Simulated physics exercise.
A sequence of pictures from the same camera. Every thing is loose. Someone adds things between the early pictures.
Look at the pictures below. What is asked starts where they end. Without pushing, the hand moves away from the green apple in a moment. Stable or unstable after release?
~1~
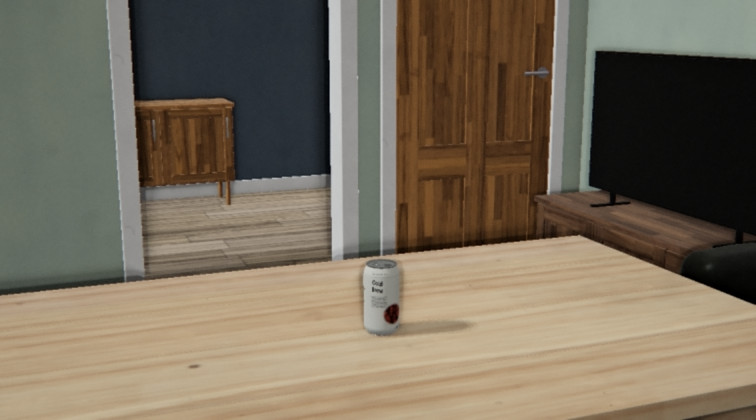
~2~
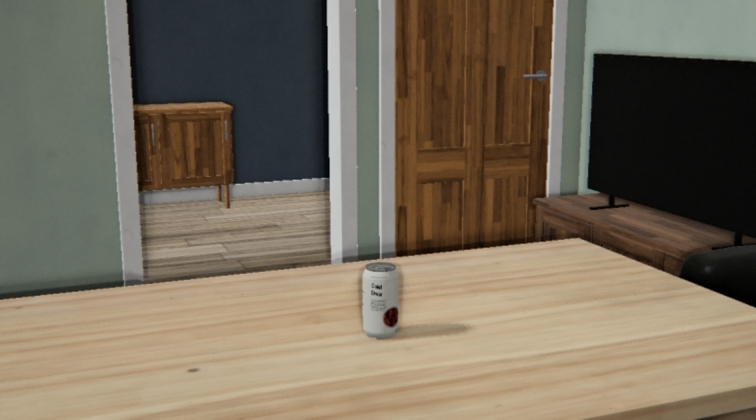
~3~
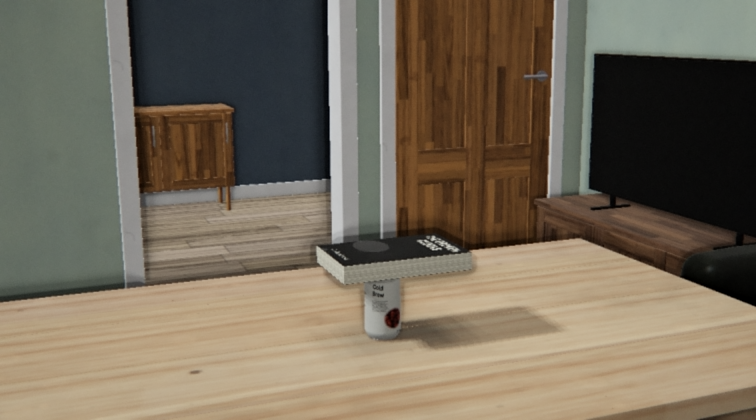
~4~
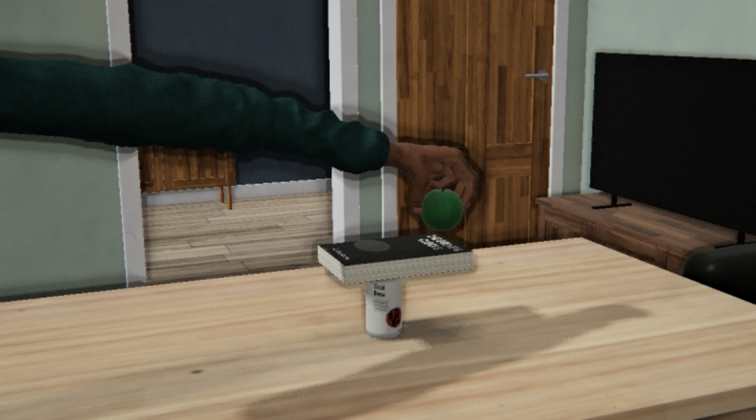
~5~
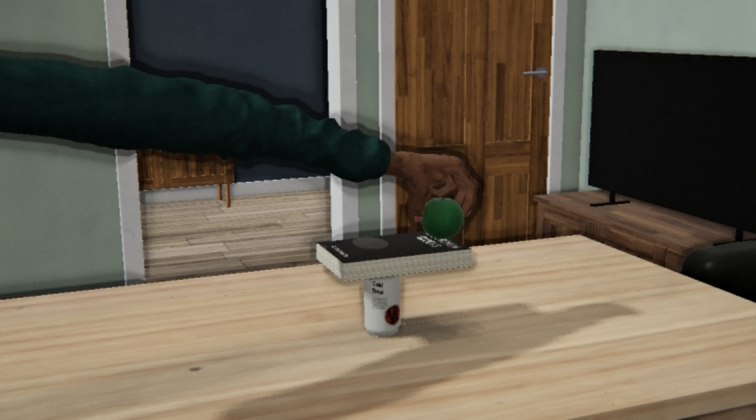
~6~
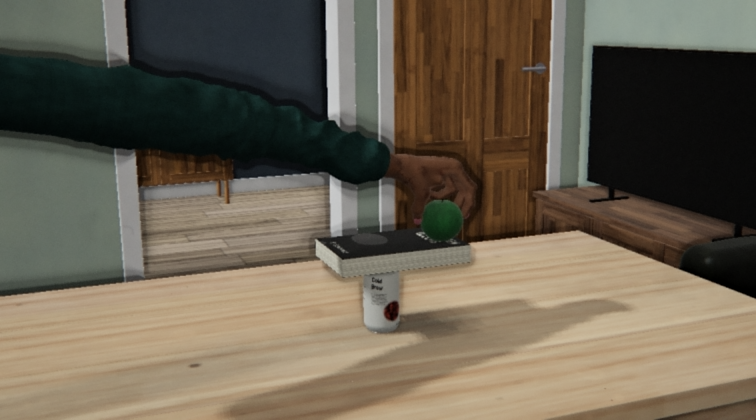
I'd say it doesn't stand firm, sadly.
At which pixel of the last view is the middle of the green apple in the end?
Somewhere around (479, 304) in the last picture.
Then, 0.50 s later than the last frame, green apple now fallen; black book tilted by 71°.
Then, 1.00 s later than the last frame, black book now fallen; white can tilted by 18°.
Then, 1.30 s later than the last frame, white can on its side.
When it is over, fallen, green apple and black book; lying over in the stack, white can. End places, in pixels of the last picture, green apple near (479, 304). The stack gives way.
